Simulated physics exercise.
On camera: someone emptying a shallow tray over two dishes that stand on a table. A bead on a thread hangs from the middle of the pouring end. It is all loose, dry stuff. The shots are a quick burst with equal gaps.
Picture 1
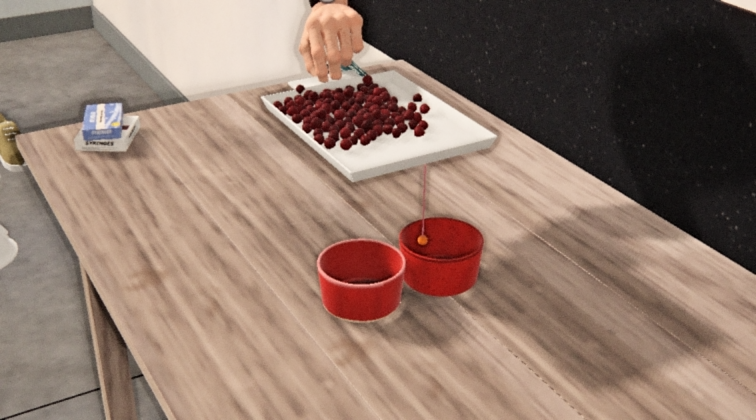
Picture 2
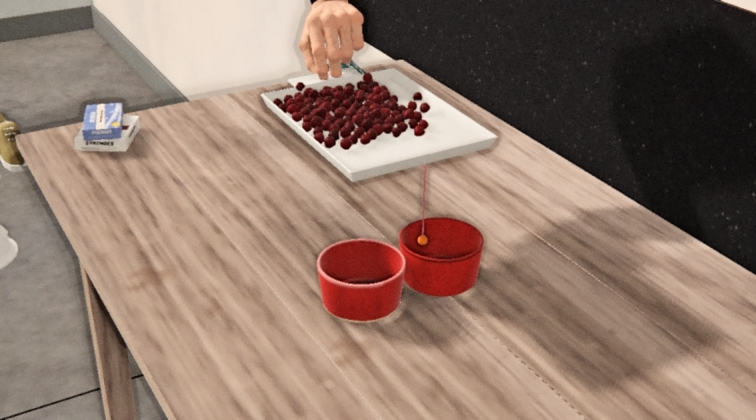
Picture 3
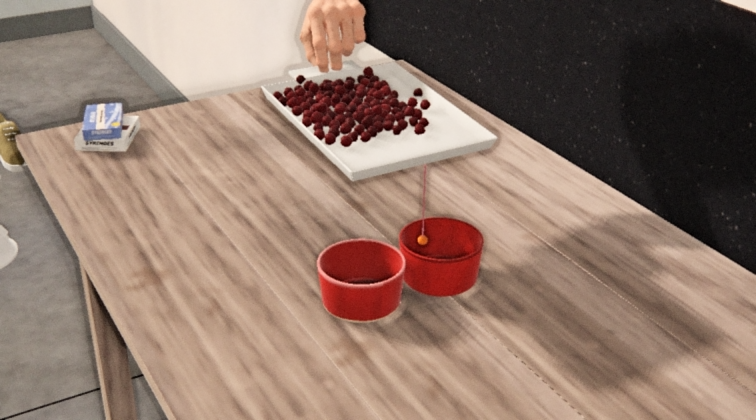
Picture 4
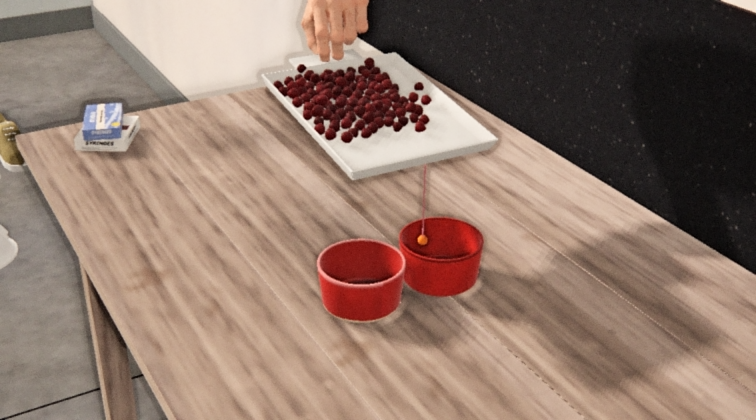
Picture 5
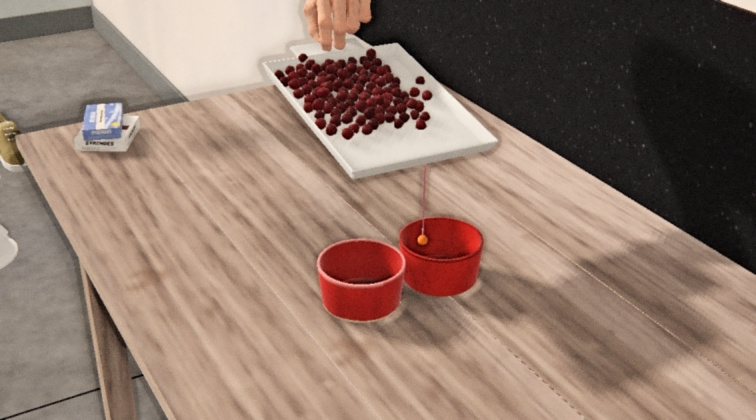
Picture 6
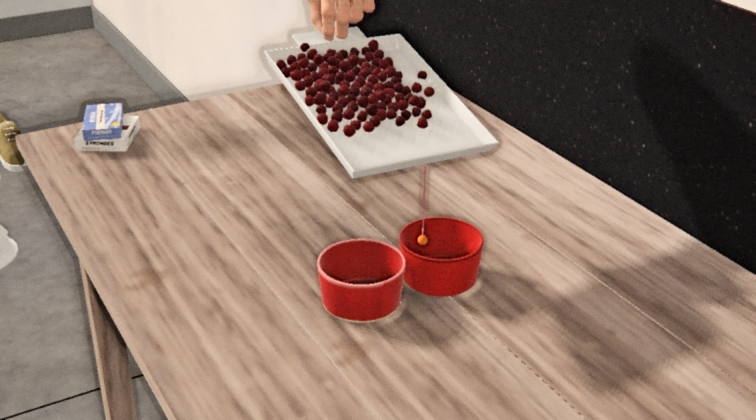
A white tray of dark red cherries lay level on a wooden table, then a hand slowly raised its far end, slanting it toward two red dishes while the cherries stayed bunched together.
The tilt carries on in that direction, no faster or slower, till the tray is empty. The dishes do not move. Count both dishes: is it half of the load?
In the dishes lies less than half of it.
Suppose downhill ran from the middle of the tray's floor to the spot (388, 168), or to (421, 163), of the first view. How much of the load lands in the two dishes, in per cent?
First some 30, then 0 per cent.
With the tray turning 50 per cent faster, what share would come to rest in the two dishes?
It comes to 0 per cent or so.
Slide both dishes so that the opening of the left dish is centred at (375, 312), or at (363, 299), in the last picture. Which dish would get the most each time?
In turn: Right; the right-hand dish.
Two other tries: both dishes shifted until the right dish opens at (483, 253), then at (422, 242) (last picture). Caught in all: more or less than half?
One: More than half. Two: Not half.
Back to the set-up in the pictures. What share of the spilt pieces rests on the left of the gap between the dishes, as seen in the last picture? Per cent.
Some 10 per cent.
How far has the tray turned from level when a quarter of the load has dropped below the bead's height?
Roughly 75°.
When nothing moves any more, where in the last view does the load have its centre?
Roughly at (498, 308).
Soon after the last picture, tray tipped steeply; most on the tray; a small part outside both; a small part in the air.
A little later, tray tipped past a quarter turn; a stray few in the right dish; nearly all outside both; a small part in the air.
Later still, tray tipped past a quarter turn; a stray few in the right dish; nearly all outside both.
At rest, tray tipped past a quarter turn; none in the left dish; a stray few in the right dish; nearly all outside both.
